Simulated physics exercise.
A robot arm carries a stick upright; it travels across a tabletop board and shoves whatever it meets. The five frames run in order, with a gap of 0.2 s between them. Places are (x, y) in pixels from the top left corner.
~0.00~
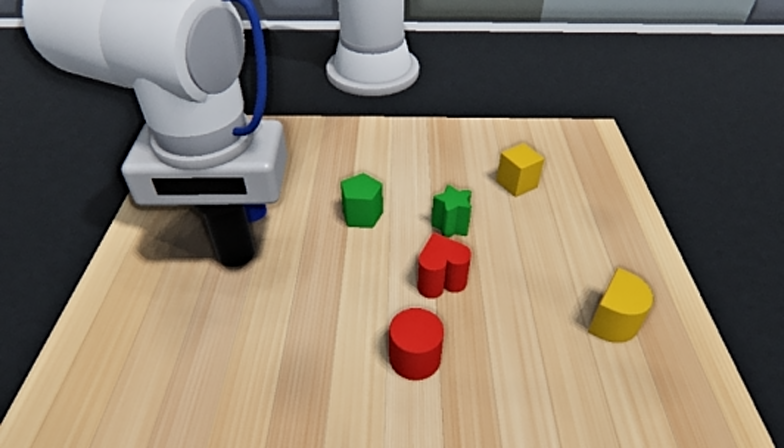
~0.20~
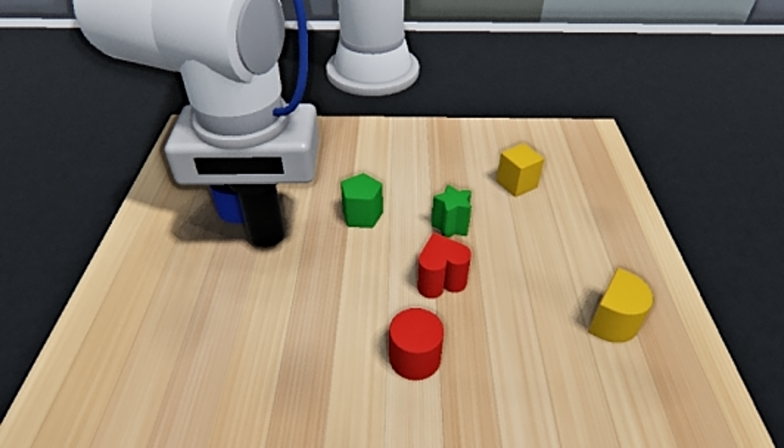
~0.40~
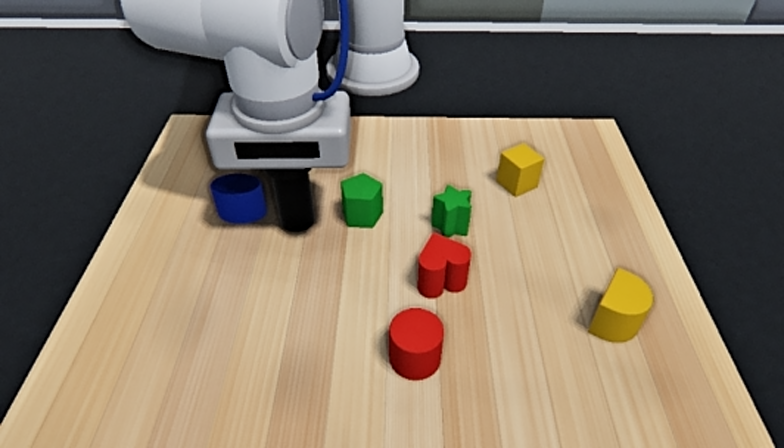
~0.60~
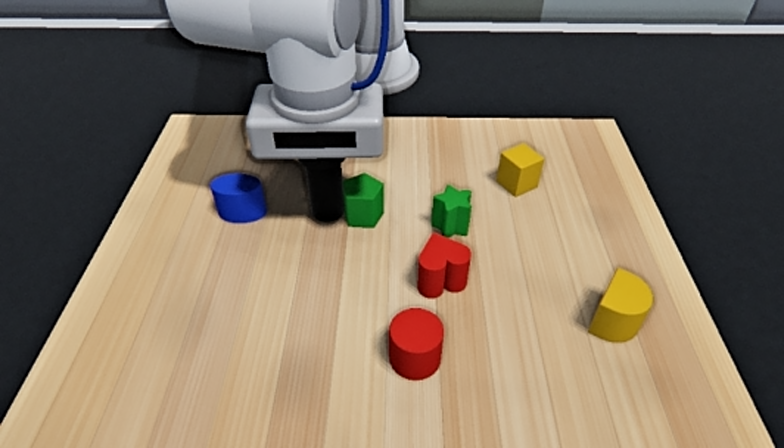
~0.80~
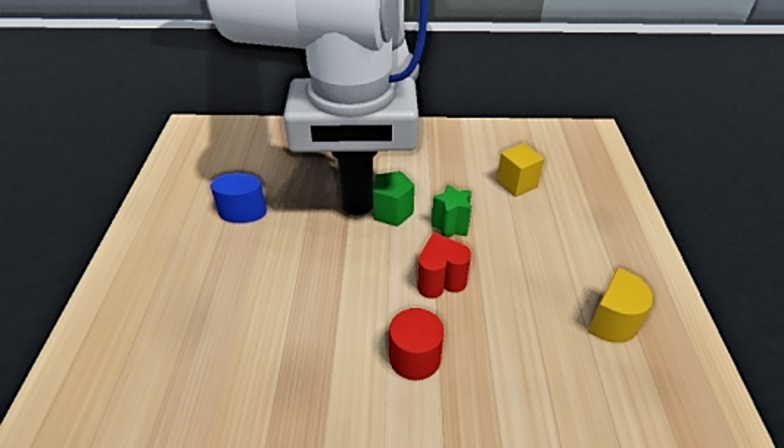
A light wooden tabletop is seen from a fixed, raised view, with a dark surface behind it. A white robot arm holding a black stick stands at the upper left near a blue block, with two green blocks, two red and two yellow spread across the middle and right. The arm sweeps the stick rightward and slightly back, uncovering the blue block, then pushes the green pentagon right, towards the green star.
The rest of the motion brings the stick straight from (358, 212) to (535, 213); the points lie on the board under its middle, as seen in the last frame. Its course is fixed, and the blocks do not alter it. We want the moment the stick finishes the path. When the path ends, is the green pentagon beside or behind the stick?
No, that is not how it ends up.
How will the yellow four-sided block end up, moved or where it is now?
The yellow four-sided block will stay where it stands.
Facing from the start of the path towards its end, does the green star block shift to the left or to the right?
Side: Right.
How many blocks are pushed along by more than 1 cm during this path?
The answer is two blocks.
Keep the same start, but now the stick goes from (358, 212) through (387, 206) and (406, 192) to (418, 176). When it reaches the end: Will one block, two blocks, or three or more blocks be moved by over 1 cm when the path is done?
It shifts a single block.
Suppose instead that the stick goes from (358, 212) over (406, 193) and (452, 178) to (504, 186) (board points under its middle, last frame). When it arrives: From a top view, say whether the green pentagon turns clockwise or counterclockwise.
The twist is clockwise.
The first path, step by step. One third of the way, stick at (418, 204); green pentagon at (456, 185); green star block at (482, 203).
Two thirds of the way, stick at (477, 205); green pentagon at (518, 190), turned 30° clockwise; green star block at (519, 214), turned 45° clockwise.
At the end, stick at (536, 206); green pentagon at (581, 193), turned 35° clockwise; green star block at (522, 215), turned 60° clockwise; yellow four-sided block in place.
